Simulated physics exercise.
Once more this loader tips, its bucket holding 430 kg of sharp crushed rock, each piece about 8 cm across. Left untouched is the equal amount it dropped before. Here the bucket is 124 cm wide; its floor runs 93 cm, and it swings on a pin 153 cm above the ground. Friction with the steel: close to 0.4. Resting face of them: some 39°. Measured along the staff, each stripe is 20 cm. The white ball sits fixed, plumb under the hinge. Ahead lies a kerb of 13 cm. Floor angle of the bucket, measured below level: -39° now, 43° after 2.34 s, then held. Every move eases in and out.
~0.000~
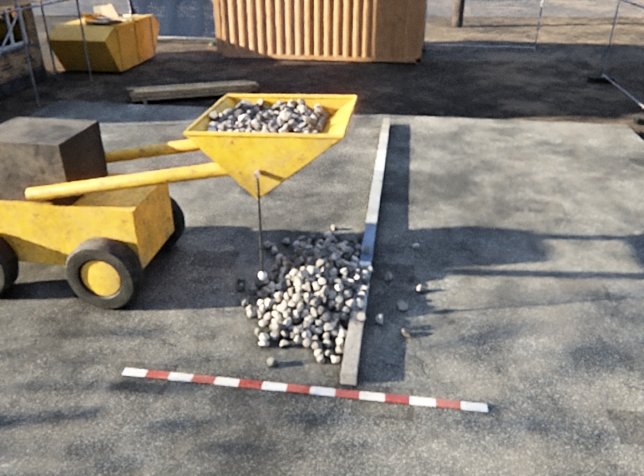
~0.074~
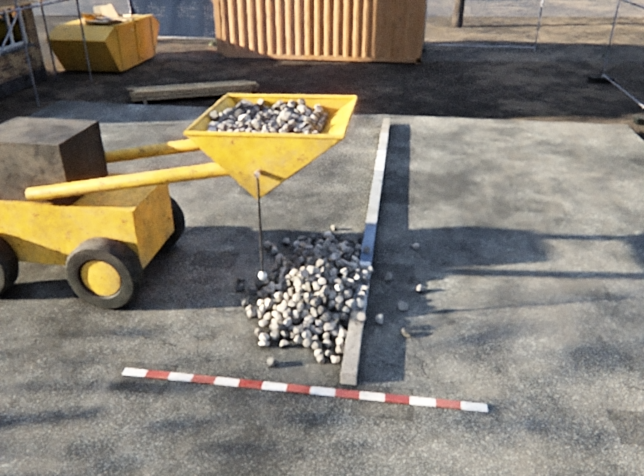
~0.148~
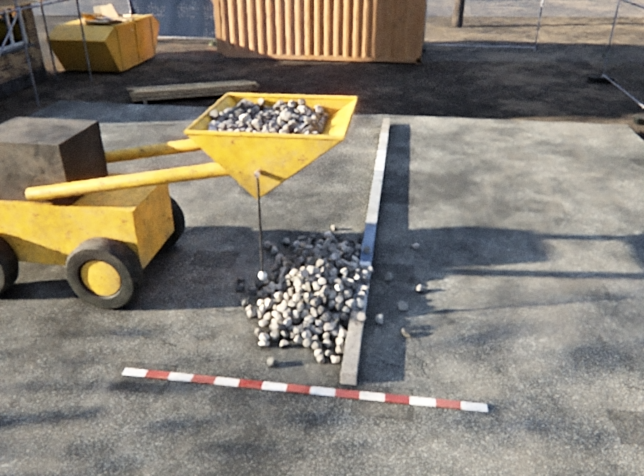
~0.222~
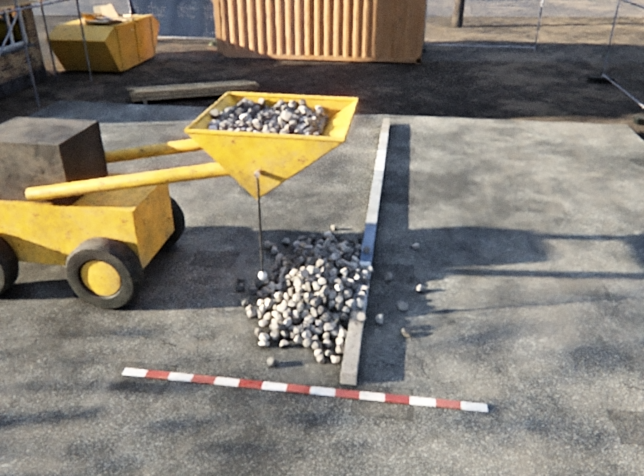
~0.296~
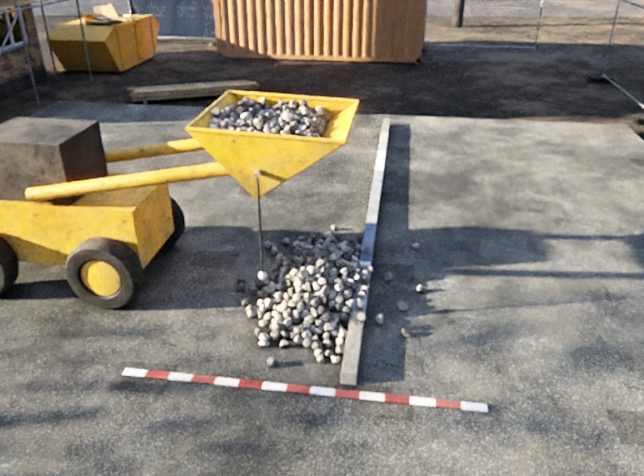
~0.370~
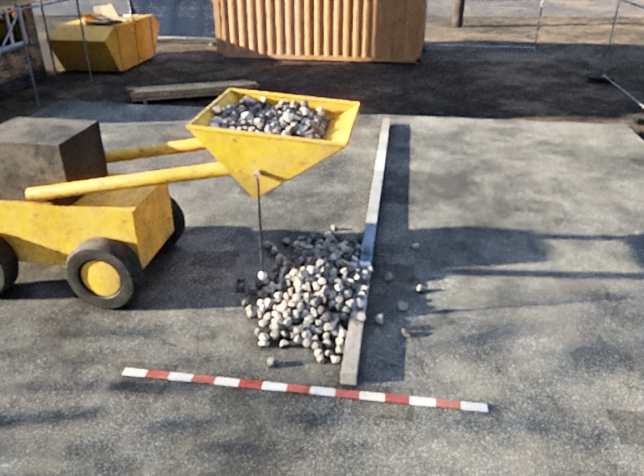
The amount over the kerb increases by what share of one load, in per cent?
By about 72 per cent of a load.
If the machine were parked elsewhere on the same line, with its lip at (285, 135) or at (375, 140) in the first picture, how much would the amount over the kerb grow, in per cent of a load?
Roughly 10 and 95 percent, in that order.
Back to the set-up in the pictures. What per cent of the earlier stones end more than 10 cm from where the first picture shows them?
The answer is about 0 per cent.
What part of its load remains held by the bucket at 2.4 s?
Close to 20 in a hundred.
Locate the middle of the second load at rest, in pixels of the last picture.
Around (388, 285) in the last picture.
After 1.8 s the floor is at 30°; in per cent of one load, 97 in the bucket, 102 on this side of the kerb, 1 over the kerb; the foremost stones are at (394, 292).
After 2.4 s the floor is at 43°; in per cent of one load, 21 in the bucket, 152 on this side of the kerb, 27 over the kerb; the foremost stones are at (419, 282).
After 2.8 s the floor is at 43°; in per cent of one load, 0 in the bucket, 140 on this side of the kerb, 60 over the kerb; the foremost stones are at (462, 291).
After 5.6 s the floor is at 43°; in per cent of one load, 0 in the bucket, 127 on this side of the kerb, 73 over the kerb; the foremost stones are at (494, 295). Net gain over the kerb, 72.
